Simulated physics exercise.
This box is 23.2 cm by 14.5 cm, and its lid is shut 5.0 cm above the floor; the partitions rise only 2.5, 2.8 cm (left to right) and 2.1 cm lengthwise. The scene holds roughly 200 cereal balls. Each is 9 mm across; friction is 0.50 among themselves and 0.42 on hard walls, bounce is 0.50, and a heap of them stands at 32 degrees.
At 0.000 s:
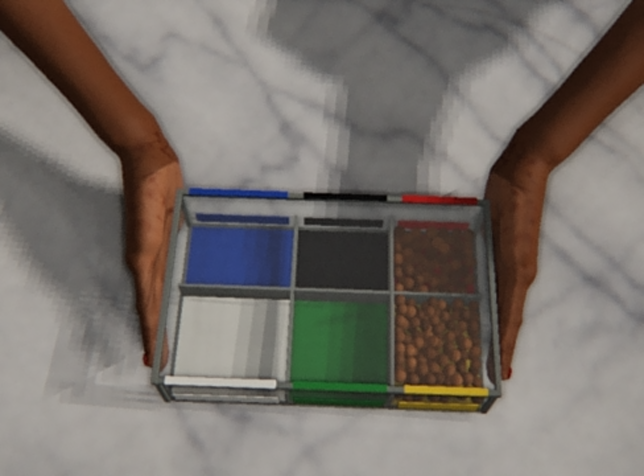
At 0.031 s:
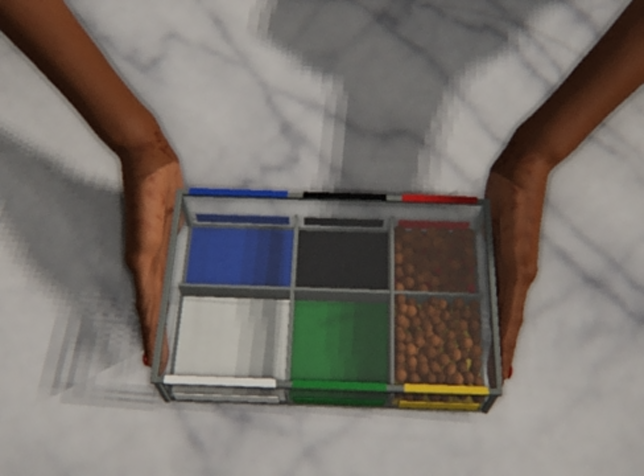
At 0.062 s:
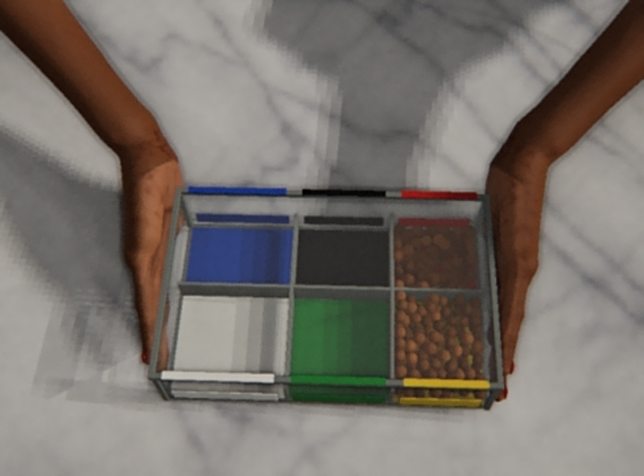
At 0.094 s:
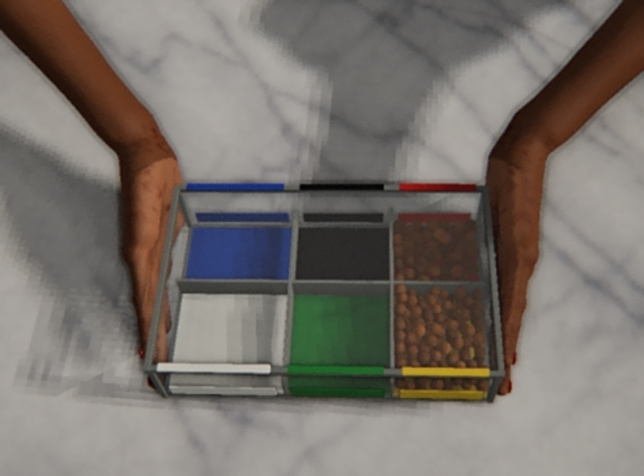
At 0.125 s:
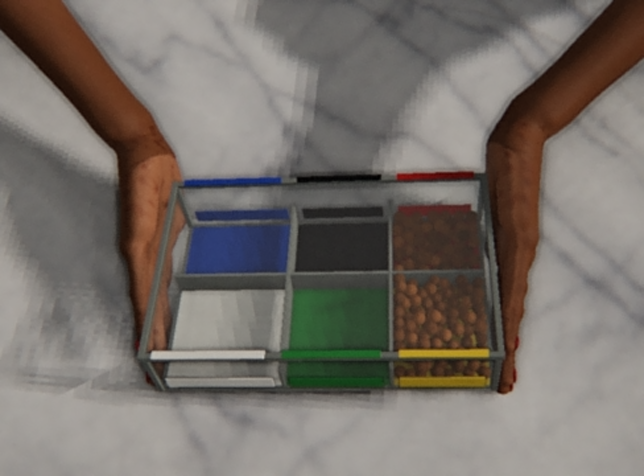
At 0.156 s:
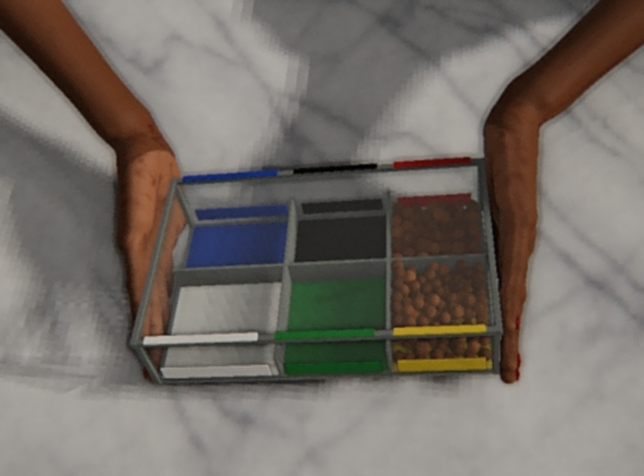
In the video, two hands hold a clear, lidded box with brown balls in its red- and yellow-marked right compartments, above a marble surface, then tilt it slowly at first and faster afterward, raising the front and right side.
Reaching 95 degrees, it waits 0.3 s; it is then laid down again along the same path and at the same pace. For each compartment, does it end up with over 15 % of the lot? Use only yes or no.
Red: Yes; blue: Yes; green: No; yellow: No; white: No; black: Yes.
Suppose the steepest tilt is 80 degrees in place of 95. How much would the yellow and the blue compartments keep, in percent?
Result - yellow at 10 percent, blue at 25 percent.
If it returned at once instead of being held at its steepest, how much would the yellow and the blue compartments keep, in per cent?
In per cent: Yellow 5, blue 25.
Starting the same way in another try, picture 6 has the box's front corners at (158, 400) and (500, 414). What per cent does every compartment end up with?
It comes out as red at 5 percent, blue at 0 percent, green at 10 percent, yellow at 85 percent, white at 0 percent and black at 0 percent.
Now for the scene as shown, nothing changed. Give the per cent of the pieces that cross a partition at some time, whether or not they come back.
70 %, roughly.
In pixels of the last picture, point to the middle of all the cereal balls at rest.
Resting centre estimate: Around (354, 246).
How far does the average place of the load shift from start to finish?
It shifts by roughly 9.0 cm.
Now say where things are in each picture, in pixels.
The first frame shows box tilt 0 degrees, front corners at (158, 378) and (496, 391); red 40 %, yellow 60 %.
The second frame shows box tilt 1 degrees, front corners at (157, 378) and (496, 390).
The third frame shows box tilt 3 degrees, front corners at (155, 374) and (497, 384).
The fourth frame shows box tilt 6 degrees, front corners at (151, 366) and (498, 372), lowest corner left back.
The fifth frame shows box tilt 11 degrees, front corners at (145, 355) and (498, 353), lowest corner left back.
The sixth frame shows box tilt 16 degrees, front corners at (138, 341) and (495, 328), lowest corner left back; red 40 %, yellow 60 %. The box's pace is about 170 degrees a second.
Then, at 0.83 s, tilt 95 degrees; red 50 %, blue 10 %, yellow 10 %, black 30 %.
Then, at 1.28 s, tilt 54 degrees; red 40 %, blue 25 %, yellow 5 %, black 30 %.
After 1.80 s, tilt 0 degrees; red 40 %, blue 30 %, yellow 5 %, black 30 %.
At rest (2.4 s), red 40 %, blue 30 %, green 0 %, yellow 5 %, white 0 %, black 30 %.
